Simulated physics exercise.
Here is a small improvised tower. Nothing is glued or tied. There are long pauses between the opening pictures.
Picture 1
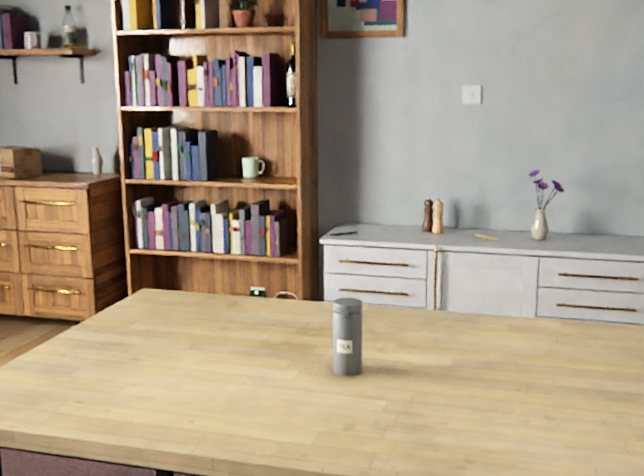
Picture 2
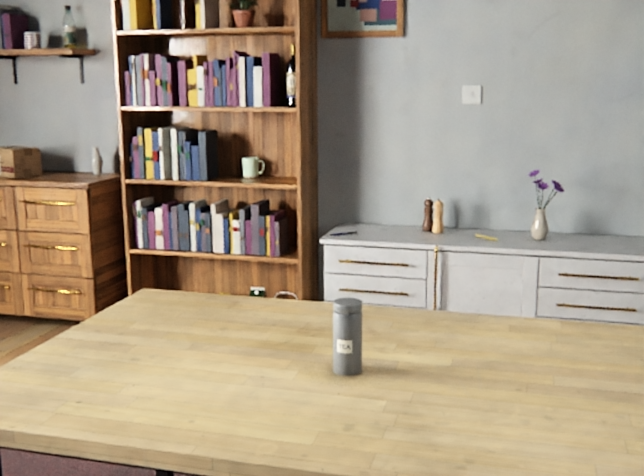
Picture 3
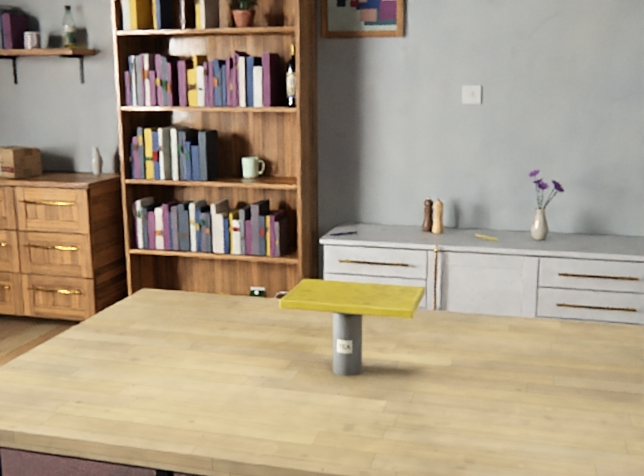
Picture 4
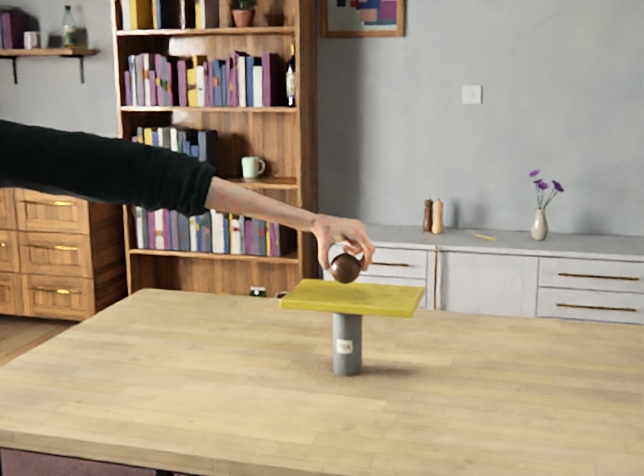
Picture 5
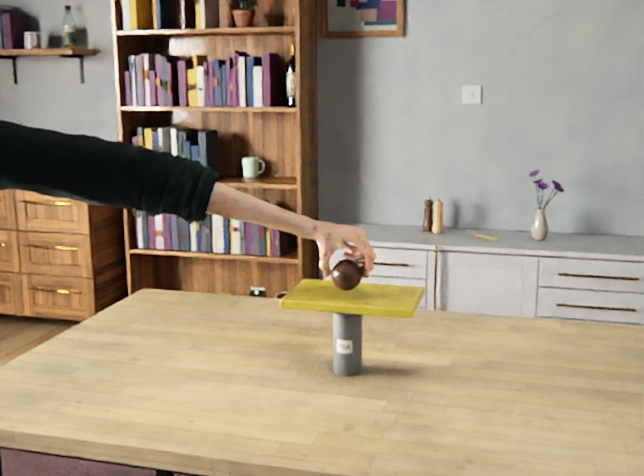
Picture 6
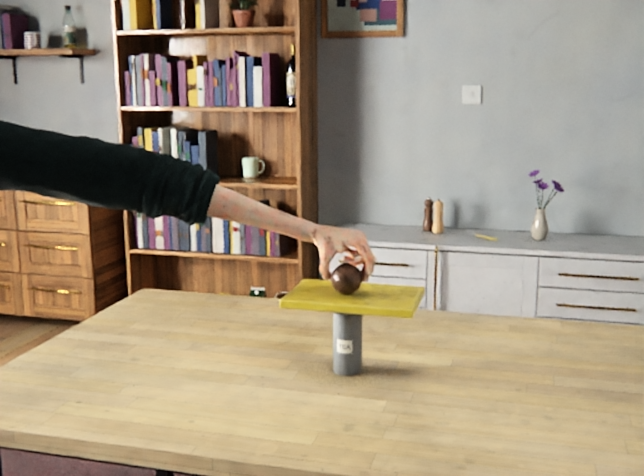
A dark-sleeved arm reaches in from the left and lowers a brown onion slightly onto a yellow lid, which has appeared across the top of a grey canister. The canister stands on a pale wooden table, with a full bookcase behind at left and a white sideboard holding purple flowers at right. The room is seen from slightly above the tabletop by a still camera.
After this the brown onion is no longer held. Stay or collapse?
The stack stays up.
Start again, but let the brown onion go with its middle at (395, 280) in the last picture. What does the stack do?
Then it gives way.
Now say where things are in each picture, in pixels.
The last thing is not in view yet, in the first frame.
The last thing is not in view yet, in the second frame.
The last thing is not in view yet; yellow lid (354, 297), in the third frame.
Still above its spot; brown onion (345, 268); yellow lid (354, 297), in the fourth frame.
Still above its spot; brown onion (347, 275); yellow lid (354, 297), in the fifth frame.
In place under the hand; brown onion (347, 278); yellow lid (354, 297), in the sixth frame.
Then, 0.30 s past the last view, nothing moves.
Then, 0.70 s past the last view, brown onion resting near (347, 279).
Finally, all 3 still in place. Final places as the last picture's camera would see them, brown onion near (347, 279). The stack keeps its balance.
